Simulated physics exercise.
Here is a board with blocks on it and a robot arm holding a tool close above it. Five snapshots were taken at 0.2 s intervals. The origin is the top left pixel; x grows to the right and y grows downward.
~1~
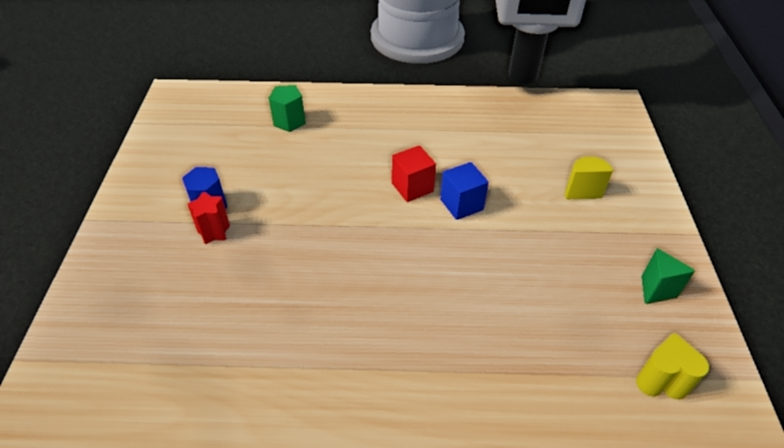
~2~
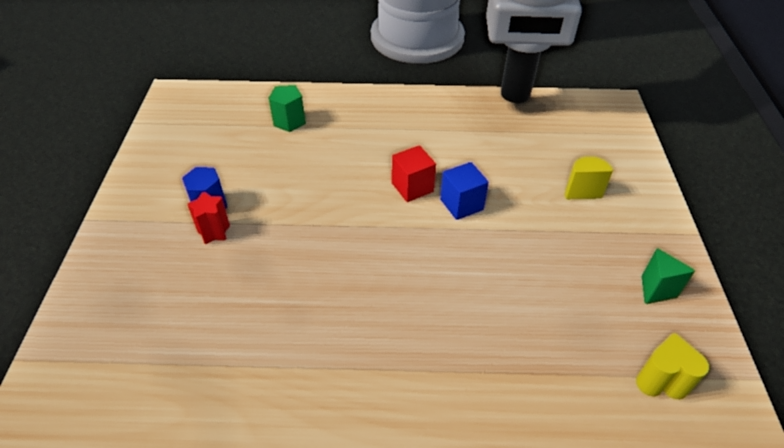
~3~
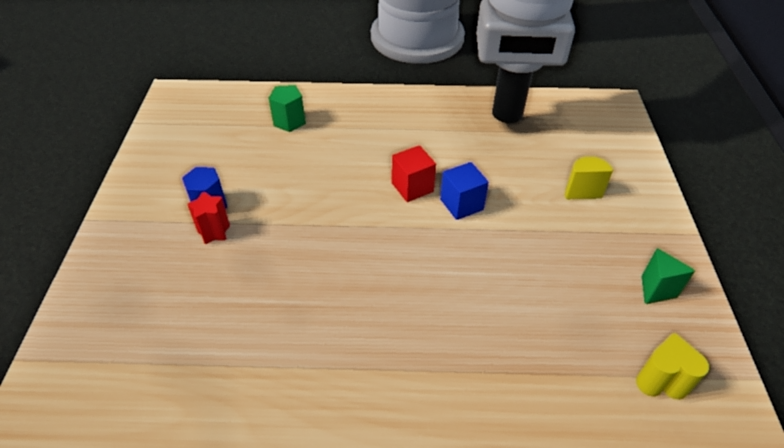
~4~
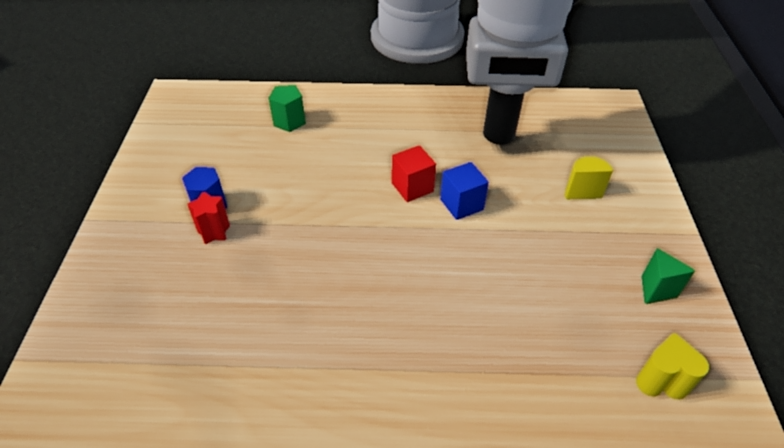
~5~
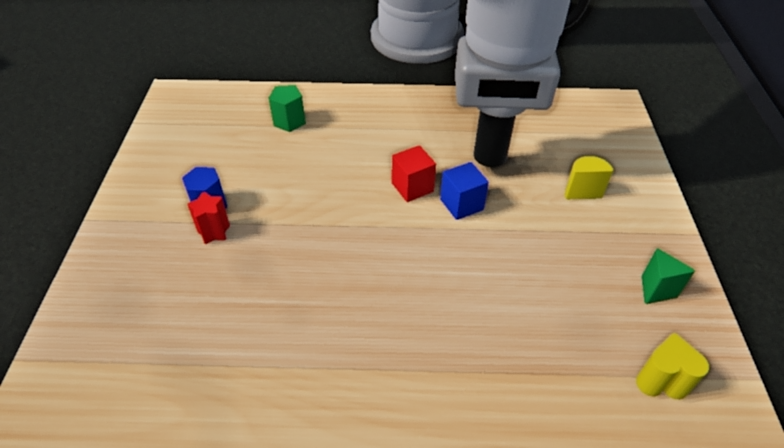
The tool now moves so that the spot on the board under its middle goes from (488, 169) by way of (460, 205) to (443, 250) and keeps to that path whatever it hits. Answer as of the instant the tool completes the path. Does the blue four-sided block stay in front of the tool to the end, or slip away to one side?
It sits in front of the tool.
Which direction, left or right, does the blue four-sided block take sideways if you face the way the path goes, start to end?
Facing from start to end, it will go to the left.
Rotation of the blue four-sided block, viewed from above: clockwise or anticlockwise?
Top view: Counterclockwise.
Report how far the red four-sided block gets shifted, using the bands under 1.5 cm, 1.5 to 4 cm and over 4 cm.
Moves under 1.5 cm.
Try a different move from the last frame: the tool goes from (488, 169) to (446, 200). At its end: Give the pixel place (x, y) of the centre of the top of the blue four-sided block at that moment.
Somewhere near (456, 198).
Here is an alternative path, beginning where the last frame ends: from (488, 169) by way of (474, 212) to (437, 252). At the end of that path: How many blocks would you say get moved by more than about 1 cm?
I count one.
The first path, step by step. One third of the way, tool at (469, 180); blue four-sided block at (459, 190).
Two thirds of the way, tool at (454, 207); blue four-sided block at (452, 218), turned 45° anticlockwise.
At the end, tool at (444, 238); red four-sided block in place; blue four-sided block at (446, 252), turned 65° anticlockwise.
